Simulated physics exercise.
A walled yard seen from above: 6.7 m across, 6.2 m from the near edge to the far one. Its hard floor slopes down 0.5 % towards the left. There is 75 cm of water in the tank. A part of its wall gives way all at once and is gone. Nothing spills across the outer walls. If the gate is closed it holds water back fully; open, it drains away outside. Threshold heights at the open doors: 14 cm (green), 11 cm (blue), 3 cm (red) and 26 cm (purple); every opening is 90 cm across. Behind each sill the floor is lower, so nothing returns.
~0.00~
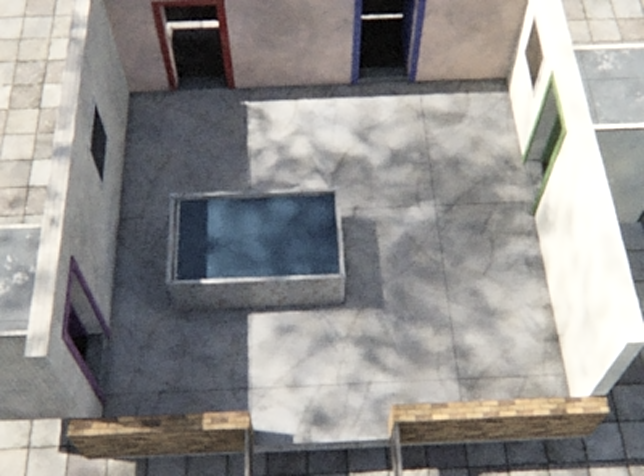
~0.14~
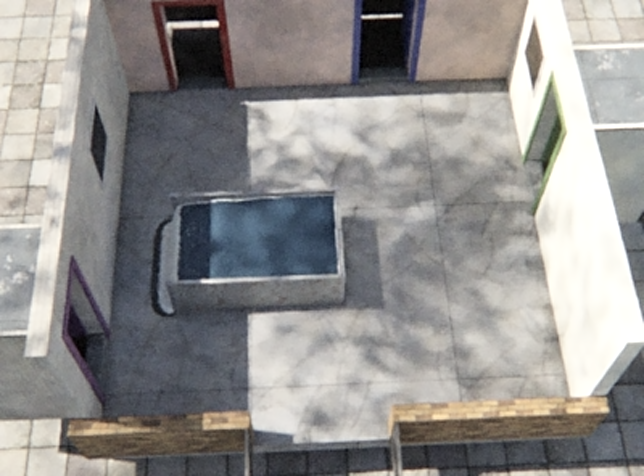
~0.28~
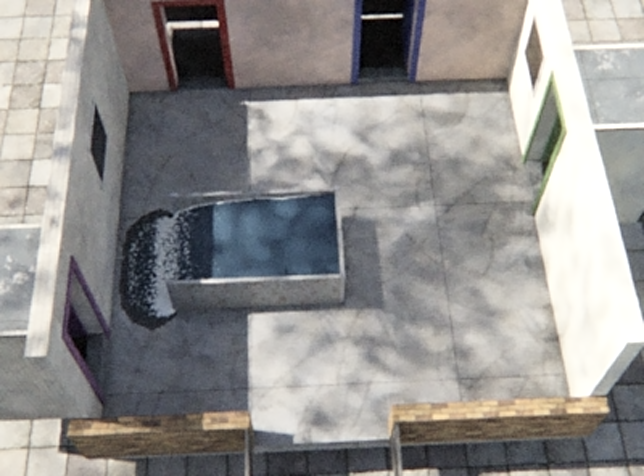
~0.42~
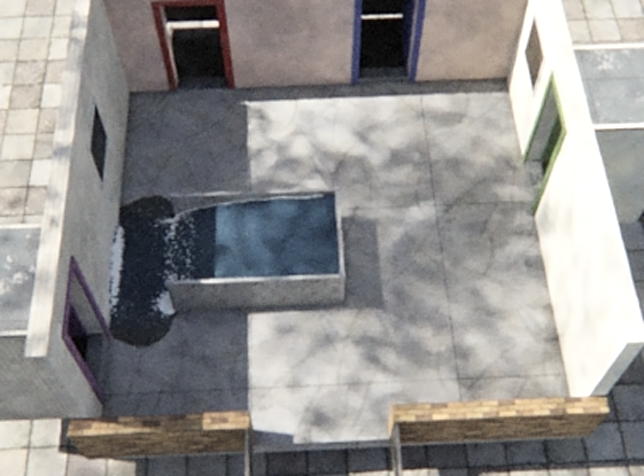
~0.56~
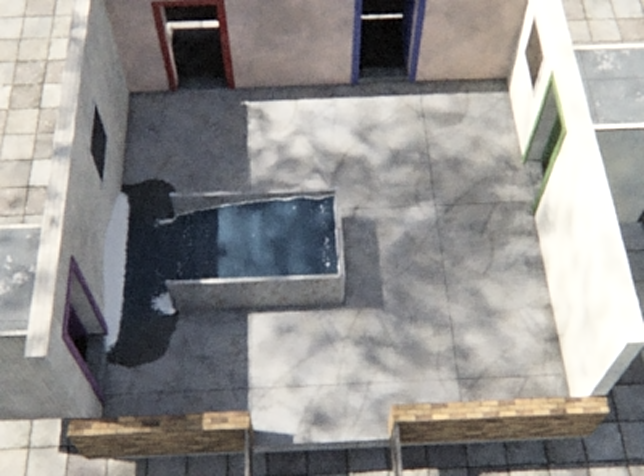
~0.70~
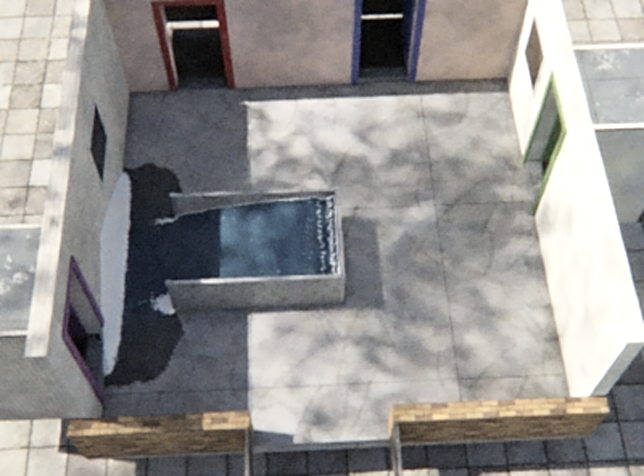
A walled tank's left side gives way and water pours out, spreading along the left wall.
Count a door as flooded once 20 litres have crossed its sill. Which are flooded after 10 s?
Door by door: At the green door it does not reach the limit; at the blue door it keeps below the limit; at the red door it goes over the limit; at the purple door it keeps below the limit.
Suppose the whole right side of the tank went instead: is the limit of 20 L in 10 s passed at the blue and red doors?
Then: Blue not over, red under.
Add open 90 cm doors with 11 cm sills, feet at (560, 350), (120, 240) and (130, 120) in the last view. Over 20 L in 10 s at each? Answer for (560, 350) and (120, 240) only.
In turn: Under, above.
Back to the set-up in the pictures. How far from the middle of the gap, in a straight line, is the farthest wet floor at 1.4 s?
About 3.6 m.
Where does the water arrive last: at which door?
It is the green one.
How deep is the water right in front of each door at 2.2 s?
In cm: Green 0, blue 0, red 18, purple 21.
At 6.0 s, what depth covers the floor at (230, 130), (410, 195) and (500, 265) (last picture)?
About 6, 2 and 4 cm.
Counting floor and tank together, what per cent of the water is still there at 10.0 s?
Some 82 per cent remains.
After 1.4 s water covers 15 % of the floor and is deepest (54 cm) near (115, 267); green door not reached, blue door not reached, red door not reached, purple door 21 cm at the sill, 0 L in.
After 2.2 s water covers 30 % of the floor and is deepest (46 cm) near (101, 435); green door not reached, blue door not reached, red door 18 cm at the sill, 32 L in, purple door 21 cm at the sill, 1 L in.
After 3.5 s water covers 50 % of the floor and is deepest (28 cm) near (101, 435); green door not reached, blue door 4 cm at the sill, 0 L in, red door 17 cm at the sill, 170 L in, purple door 18 cm at the sill, 1 L in.
After 6.0 s water covers 90 % of the floor and is deepest (16 cm) near (529, 192); green door 12 cm at the sill, 0 L in, blue door 3 cm at the sill, 0 L in, red door 9 cm at the sill, 279 L in, purple door 12 cm at the sill, 1 L in.
After 10.0 s water covers 100 % of the floor and is deepest (10 cm) near (401, 350); green door 6 cm at the sill, 1 L in, blue door 7 cm at the sill, 0 L in, red door 6 cm at the sill, 318 L in, purple door 7 cm at the sill, 1 L in.
